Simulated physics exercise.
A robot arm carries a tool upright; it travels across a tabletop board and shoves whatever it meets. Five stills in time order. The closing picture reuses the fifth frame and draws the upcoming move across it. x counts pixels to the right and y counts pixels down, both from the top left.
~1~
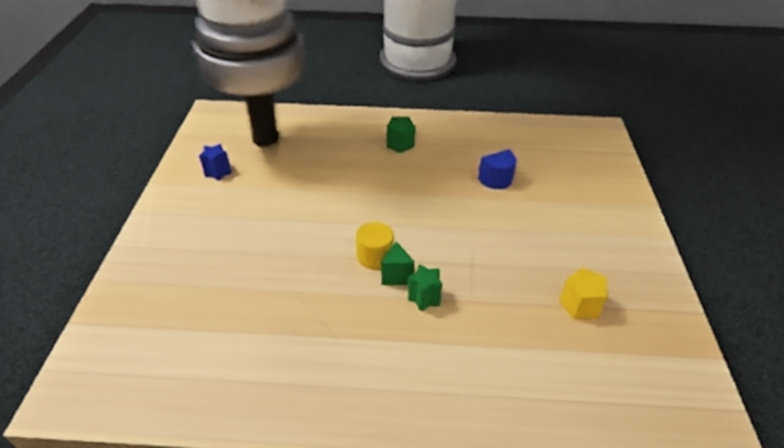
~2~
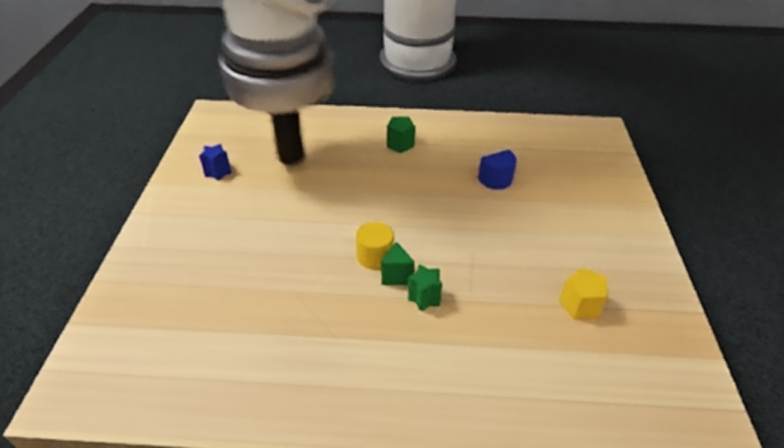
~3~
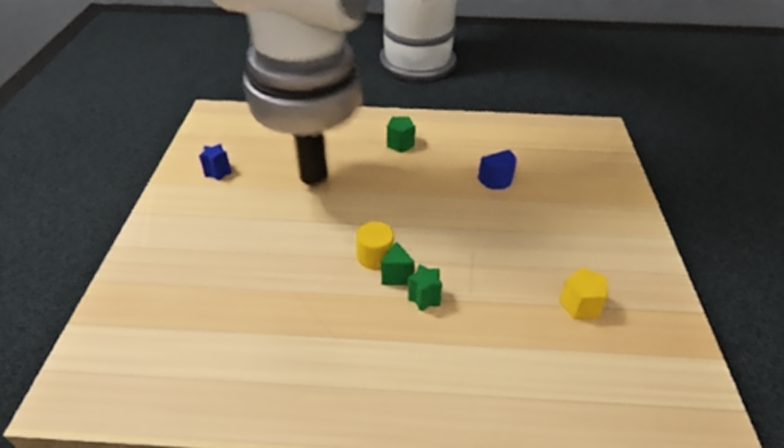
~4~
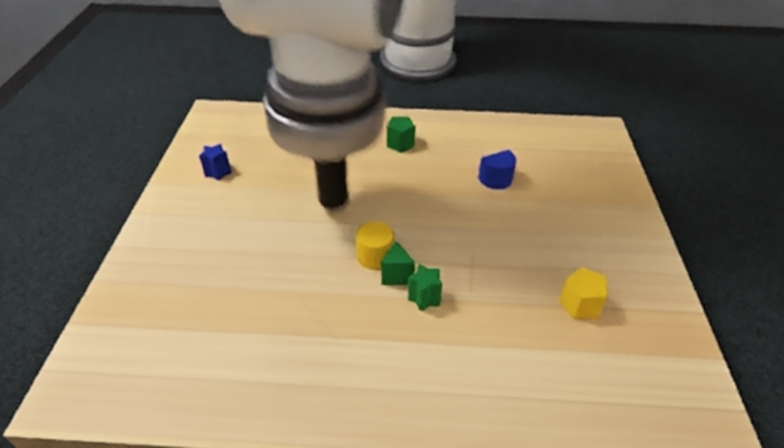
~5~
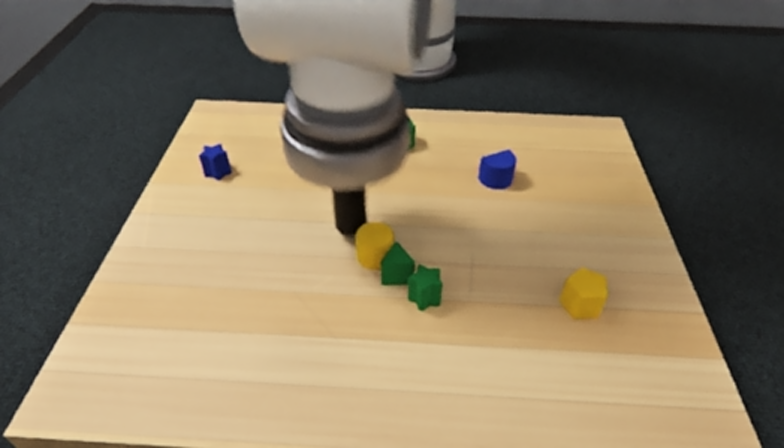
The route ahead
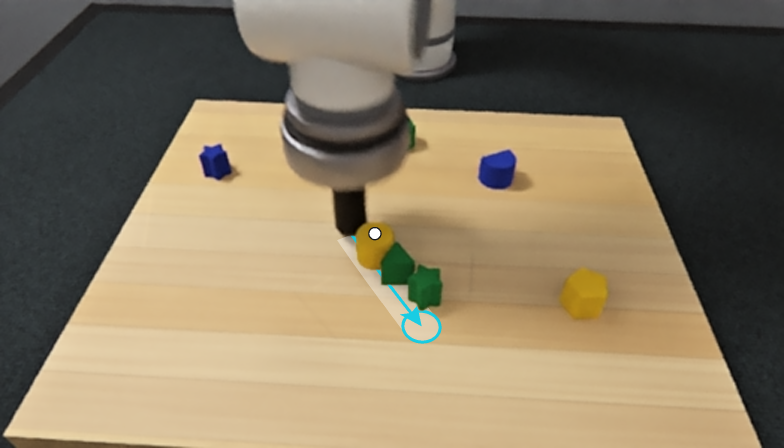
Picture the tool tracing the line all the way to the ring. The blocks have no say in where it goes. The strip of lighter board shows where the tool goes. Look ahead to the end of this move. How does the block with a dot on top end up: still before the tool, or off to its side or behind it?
Final position: Ahead.
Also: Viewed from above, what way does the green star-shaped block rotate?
Verdict: Counterclockwise.
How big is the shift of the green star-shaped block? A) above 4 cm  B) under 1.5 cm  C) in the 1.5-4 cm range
(A)
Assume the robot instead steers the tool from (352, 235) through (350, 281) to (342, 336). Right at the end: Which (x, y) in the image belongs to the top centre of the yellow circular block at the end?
My estimate: (387, 251).
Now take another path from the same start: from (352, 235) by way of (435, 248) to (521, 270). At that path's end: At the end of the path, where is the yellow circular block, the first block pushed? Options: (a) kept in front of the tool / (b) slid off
b (slid off)
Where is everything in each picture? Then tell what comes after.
The first picture shows tip of the tool at (266, 140), middles of tops, yellow circular block at (375, 234), green triangular piece at (398, 255), green star-shaped block at (427, 276).
The second picture shows tool at (291, 157), nothing pushed.
The third picture shows tool at (314, 177), nothing pushed.
The fourth picture shows tool at (334, 200), nothing pushed.
The fifth picture shows tool at (351, 225), yellow circular block at (375, 234), green triangular piece at (398, 255), green star-shaped block at (427, 276).
The line goes from (352, 235) directly to (421, 326); the dot is on the yellow circular block.
The first path, step by step. One third of the way, tool at (372, 253); yellow circular block at (401, 257); green triangular piece at (422, 276), turned 35° clockwise; green star-shaped block at (447, 290), turned 20° anticlockwise.
Two thirds of the way, tool at (396, 284); yellow circular block at (430, 287); green triangular piece at (456, 305), turned 20° clockwise; green star-shaped block at (485, 306), turned 45° anticlockwise.
At the end, tool at (422, 317); yellow circular block at (462, 319); green triangular piece at (495, 333); green star-shaped block at (502, 308), turned 80° anticlockwise.
